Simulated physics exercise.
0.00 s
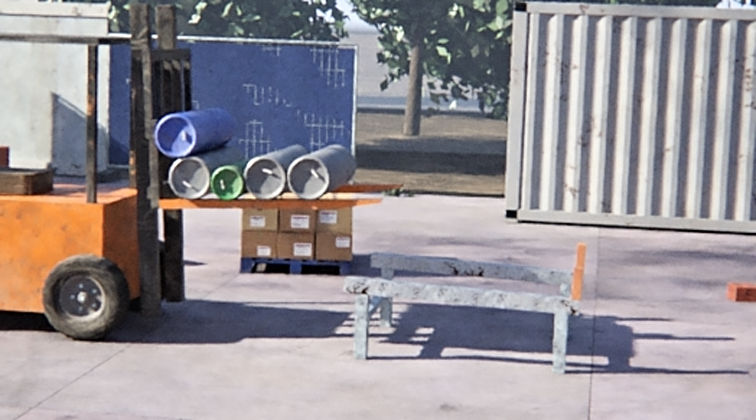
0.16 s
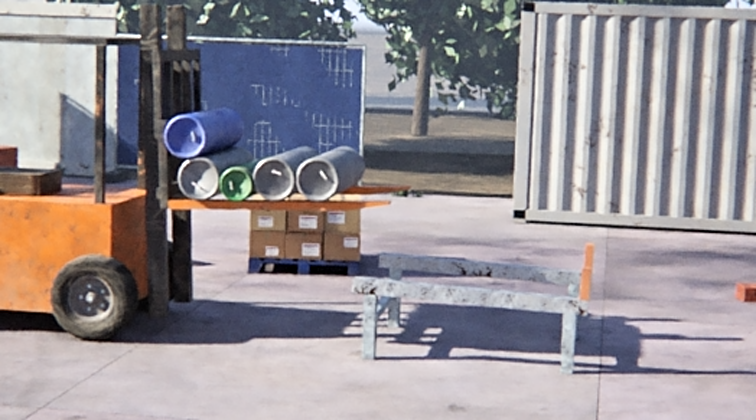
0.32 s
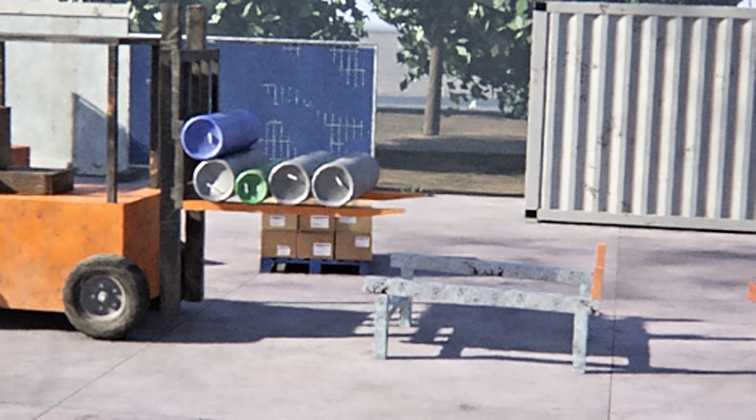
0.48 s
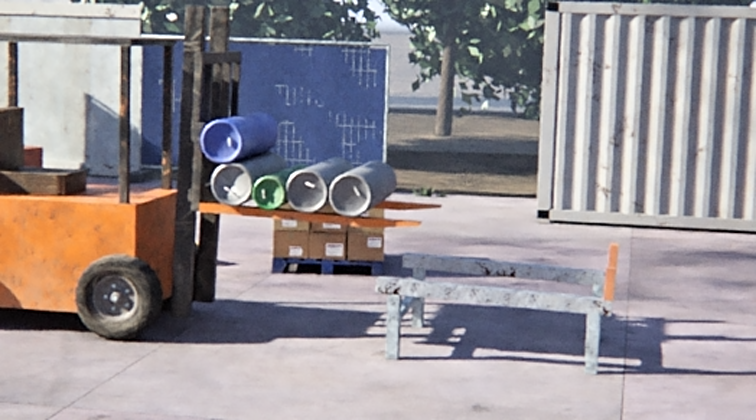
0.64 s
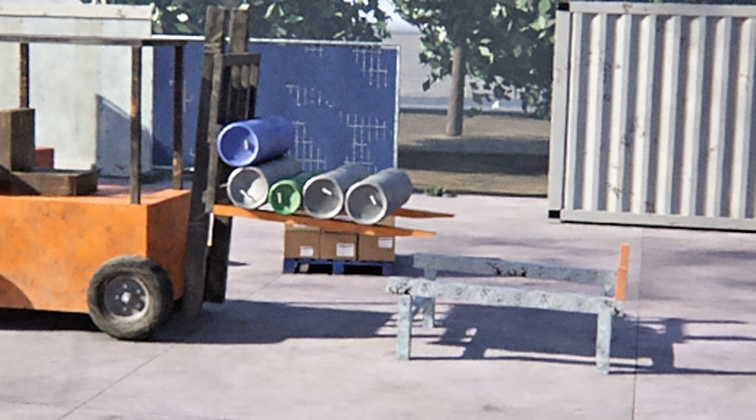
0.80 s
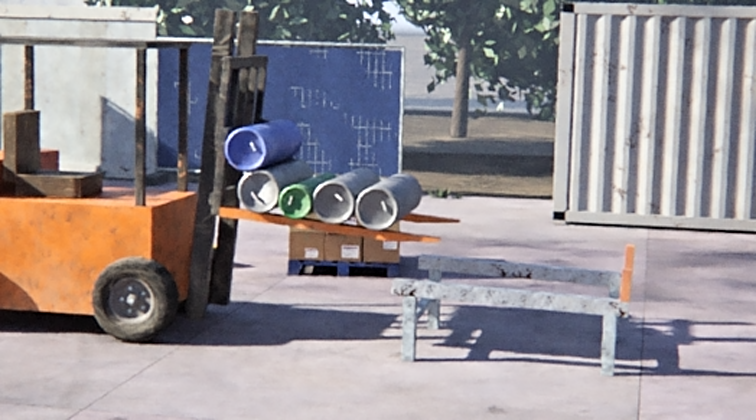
In a sunlit paved yard with trees and a pale container behind, an orange forklift is seen from the side. Its forks carry a row of three grey cylinders and a green one, with a blue one on top at the left, above a grey rack with an orange end stop. The mast tilts forward, the fork tips dip and the cylinders ride along, while the camera pans slightly left.
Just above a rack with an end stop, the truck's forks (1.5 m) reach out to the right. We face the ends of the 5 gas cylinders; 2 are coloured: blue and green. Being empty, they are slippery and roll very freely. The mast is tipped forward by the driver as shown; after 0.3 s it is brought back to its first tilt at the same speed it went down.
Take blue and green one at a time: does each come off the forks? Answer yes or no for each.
Blue: No, green: No.
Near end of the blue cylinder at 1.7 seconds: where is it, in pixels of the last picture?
It should be close to pixel (226, 182).
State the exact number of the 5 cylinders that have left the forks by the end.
That comes to 2 in total.
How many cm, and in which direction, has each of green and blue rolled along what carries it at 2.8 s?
Both moved right - green by 80 centimetres, blue by 0 centimetres.
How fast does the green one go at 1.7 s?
It's travelling at about 0.5 m/s.
By 1.7 s, blue is on the forks, 140 cm from the tips, rolling left; green is on the forks, 55 cm from the tips, rolling right; 0 off the forks so far.
By 2.8 s, green is on the forks, 25 cm from the tips, rolling right; as before, blue; 2 off the forks so far.
By 4.2 s, green is on the forks, 35 cm from the tips, rolling left; as before, blue; 2 off the forks so far.
Finally (5.7 s), blue is on the forks, 140 cm from the tips; green is on the forks, 80 cm from the tips; 2 off the forks so far.
